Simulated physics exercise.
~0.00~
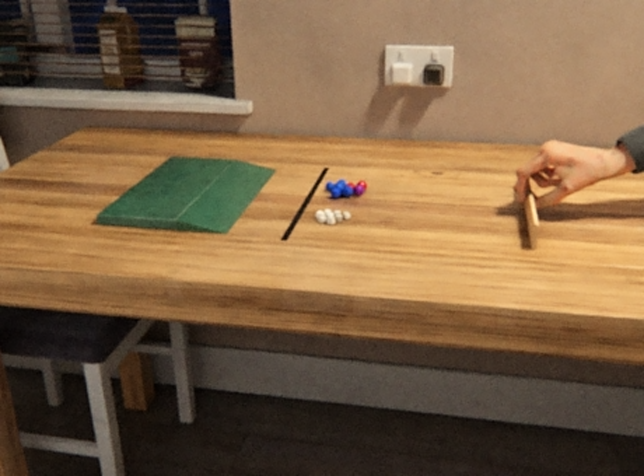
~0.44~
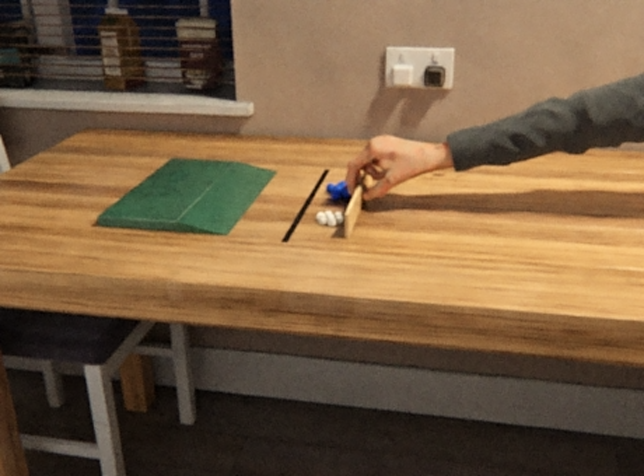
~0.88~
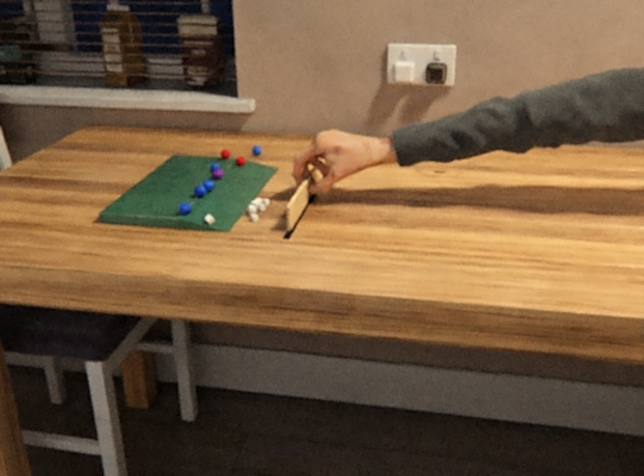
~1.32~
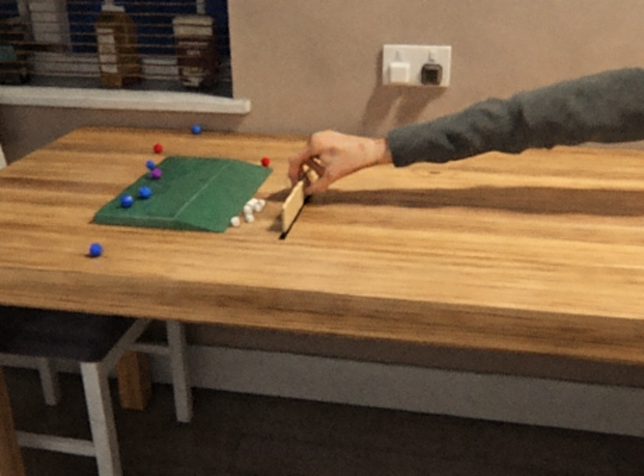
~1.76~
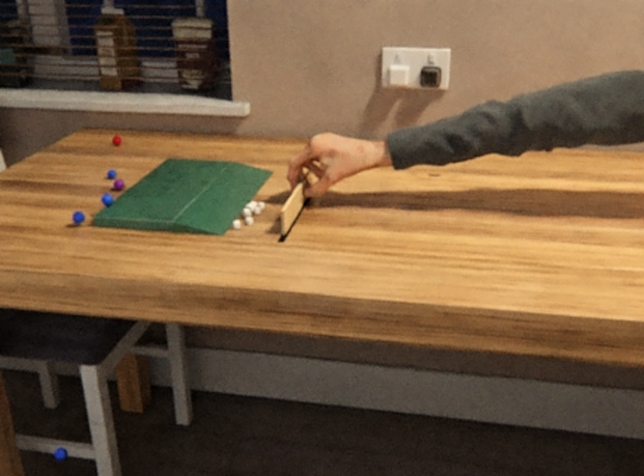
On a wooden table beside a window, a hand holds a strip of wood upright to the right of two small batches, one of blue and reddish balls and one of whitish pieces. The hand sweeps the strip left until it reaches both batches and pushes them toward a green wedge. It stops at the black tape and stays there. The coloured balls roll on and spread over the wedge, while the white pieces slide only to its near edge. Finally, several balls rest or roll beyond the wedge, one blue ball is below the tabletop, and the white pieces remain clustered short of it.
